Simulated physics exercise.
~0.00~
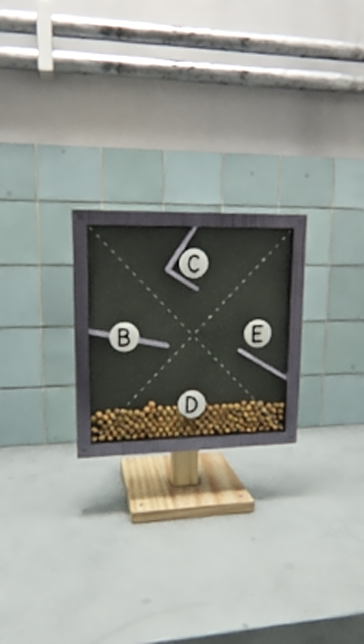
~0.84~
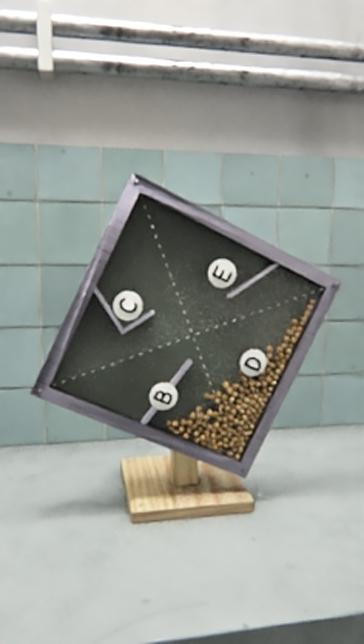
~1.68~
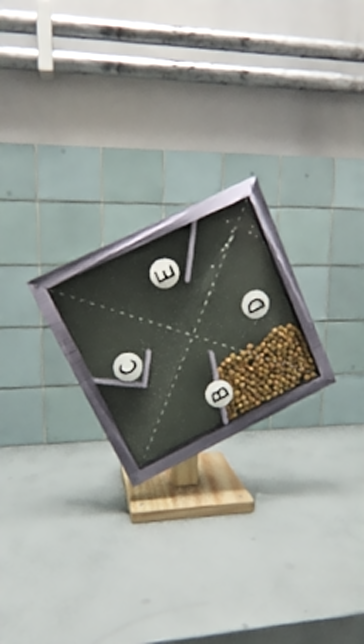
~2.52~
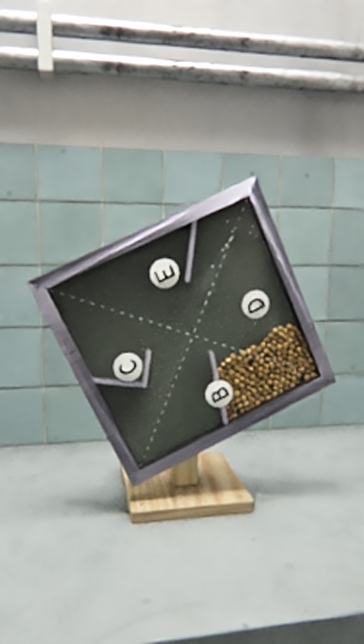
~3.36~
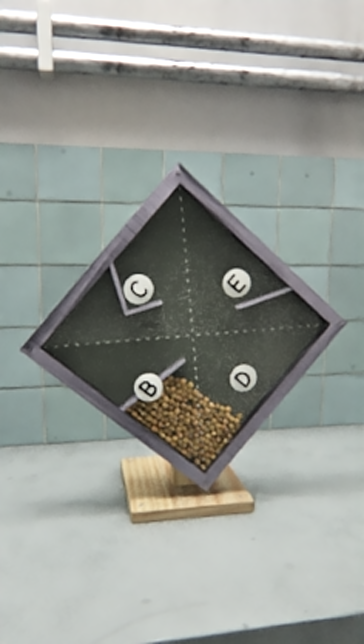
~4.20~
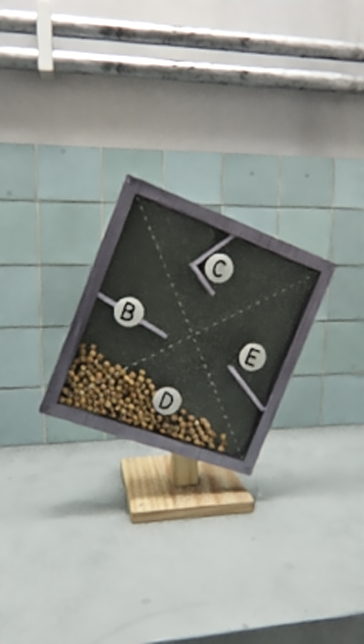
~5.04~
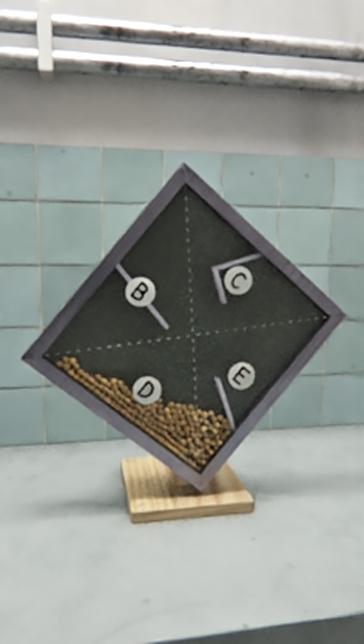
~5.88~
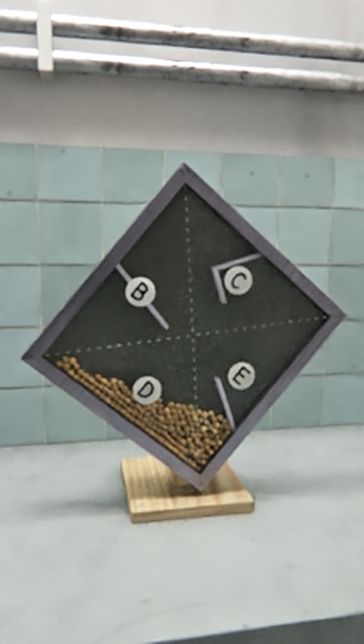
A square, dark-faced box of small wooden beads turned anticlockwise on its stand, piling them against wedge B on the right, then paused and swung back clockwise past level, stopping tilted with the beads lying mostly in D and some in E.
